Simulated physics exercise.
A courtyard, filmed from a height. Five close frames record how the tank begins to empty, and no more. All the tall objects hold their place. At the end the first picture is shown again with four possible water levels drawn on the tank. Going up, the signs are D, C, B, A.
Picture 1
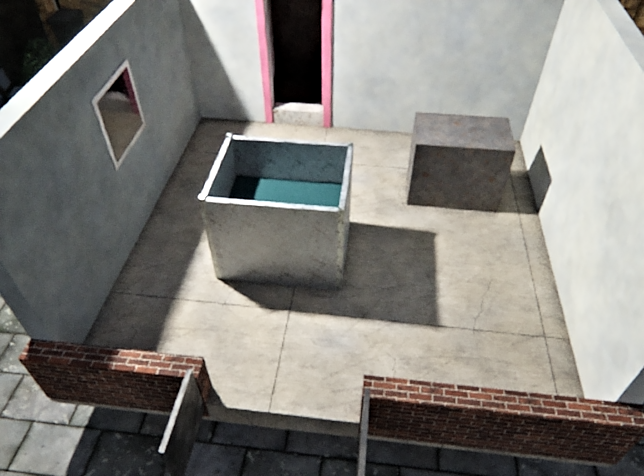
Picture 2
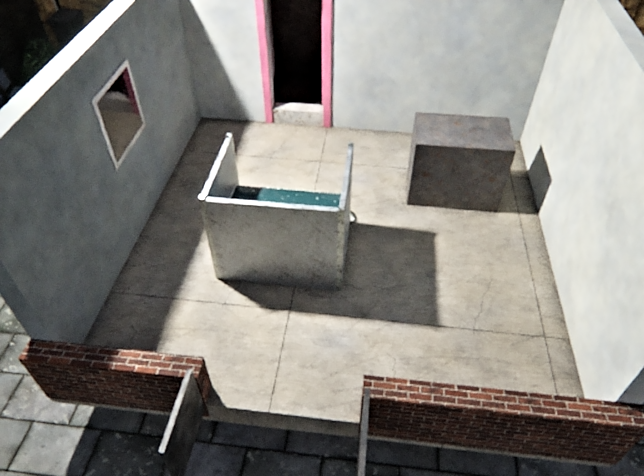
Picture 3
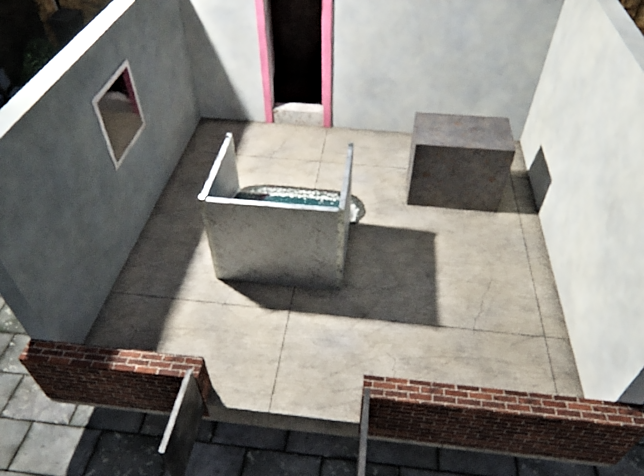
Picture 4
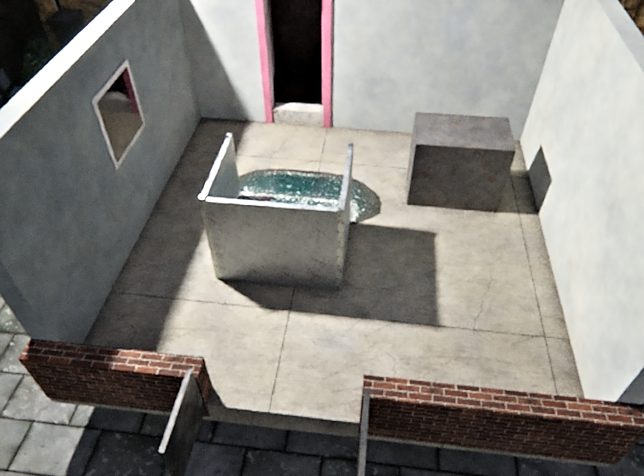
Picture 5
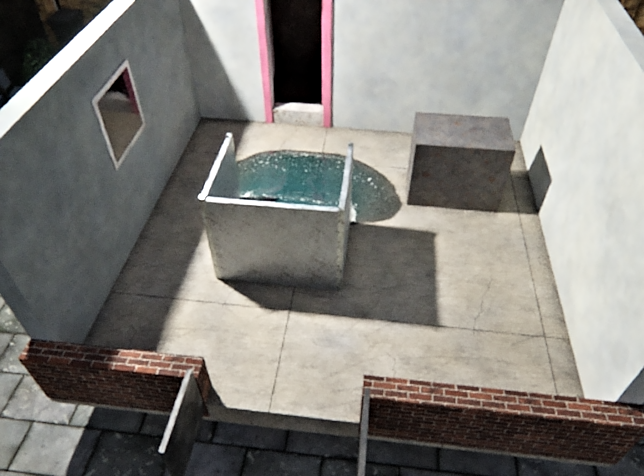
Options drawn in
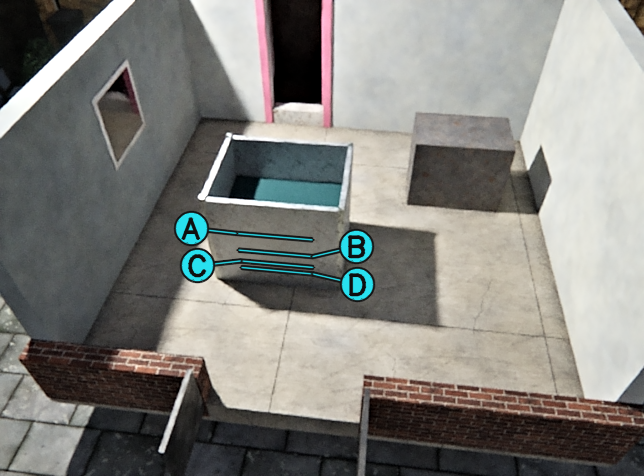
In a walled concrete yard with a pink-framed doorway, a grey block and low brick walls at the front, teal water sits still in a square tank. The tank's far side disappears, and the water pours out behind it, spreading across the floor toward the back wall and out to the right.
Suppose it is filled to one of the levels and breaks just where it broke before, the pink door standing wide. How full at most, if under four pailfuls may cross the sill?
Go for B.
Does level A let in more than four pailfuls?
Yes, it does.
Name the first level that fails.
That would be A.
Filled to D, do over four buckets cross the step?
No.
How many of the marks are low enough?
Three of them.
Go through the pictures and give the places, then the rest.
Water in the tank at rest, its middle at (284, 209); foot of the pink doorway at (298, 124); open gate at (282, 363).
Water covers 2 % of the ground, its front hidden from here.
Water covers 4 % of the ground, its front hidden from here.
Water covers 8 % of the ground, its front hidden from here.
Water covers 14 % of the ground and shows as far out as (378, 176).
On the marked copy, A at (273, 236); B at (275, 253); C at (276, 264); D at (277, 270); from the bottom up D, C, B, A.
With A, about 8 bucketfuls get in.
With B, a splash gets over, under a bucket.
With C, nothing gets over.
With D, nothing gets over.
